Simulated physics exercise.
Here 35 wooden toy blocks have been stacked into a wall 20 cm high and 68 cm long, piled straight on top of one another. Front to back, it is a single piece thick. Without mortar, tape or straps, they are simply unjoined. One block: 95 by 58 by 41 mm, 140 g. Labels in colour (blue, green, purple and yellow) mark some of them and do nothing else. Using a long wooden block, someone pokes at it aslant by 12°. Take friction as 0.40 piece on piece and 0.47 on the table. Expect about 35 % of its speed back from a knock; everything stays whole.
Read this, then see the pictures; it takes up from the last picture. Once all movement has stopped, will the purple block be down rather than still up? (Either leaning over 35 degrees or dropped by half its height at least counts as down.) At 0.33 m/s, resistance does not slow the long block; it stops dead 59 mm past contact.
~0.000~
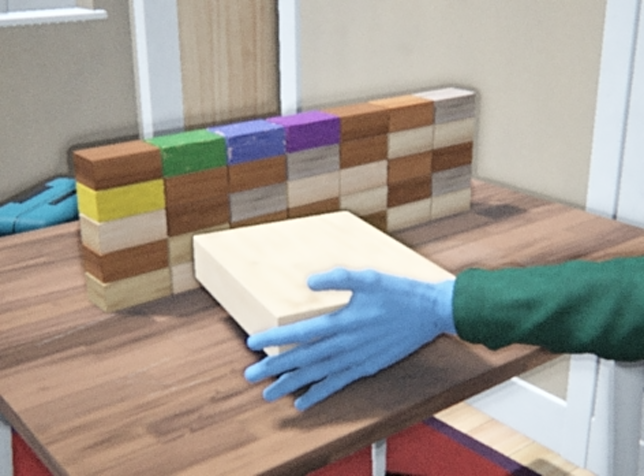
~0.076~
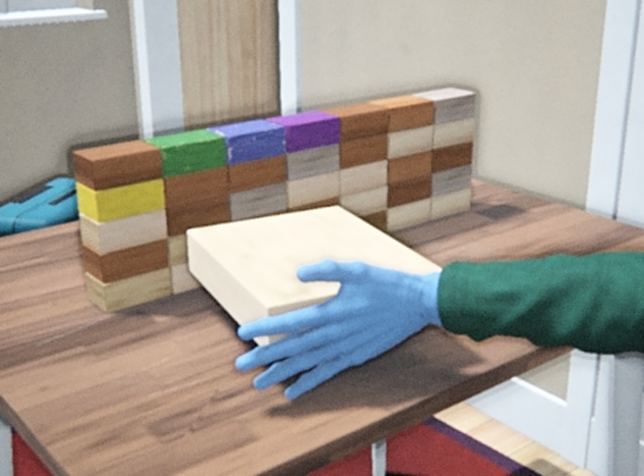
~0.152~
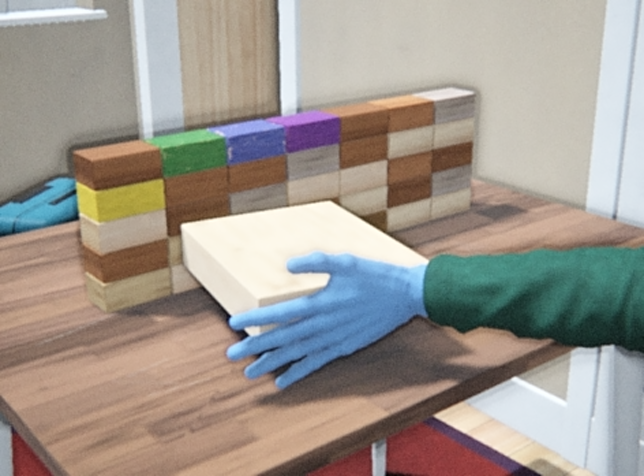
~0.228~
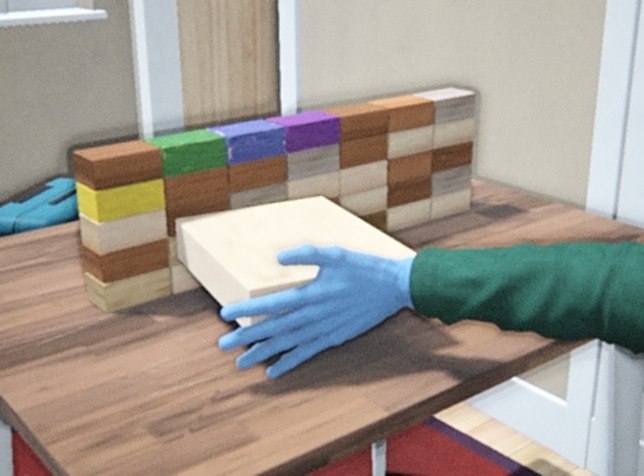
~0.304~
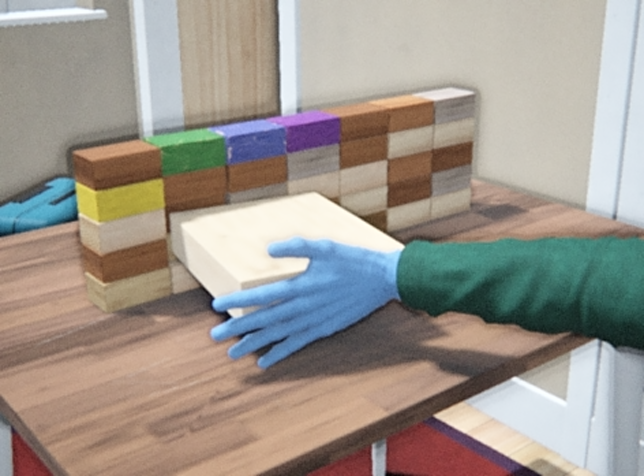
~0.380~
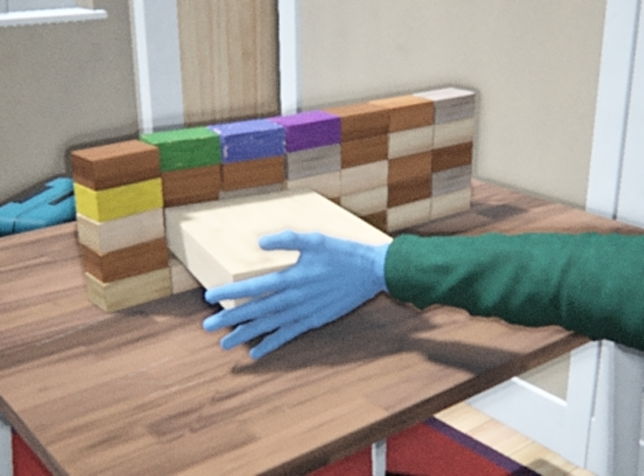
No, it keeps its place.
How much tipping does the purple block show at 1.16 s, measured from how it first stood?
My estimate is close to 0°.
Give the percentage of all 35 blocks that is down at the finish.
Around 25 %.
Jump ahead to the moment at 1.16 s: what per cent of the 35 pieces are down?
By that time it is 25 percent.
After 0.52 s, none of the 35 blocks down, 13 disturbed; purple block shifted 7 mm; green block leaning 18°.
After 0.72 s, 8 of the 35 blocks down; purple block shifted 6 mm; green block on its side.
After 1.16 s, 8 of the 35 blocks down; purple block shifted 7 mm; green block leaning 73°, 65 cm lower.
By the end (1.4 s), 8 of the 35 blocks down; purple block shifted 7 mm; blue block on its side; green block leaning 74°, 87 cm lower. As the last picture would show them, middles, purple block near (301, 130), blue block near (147, 436).
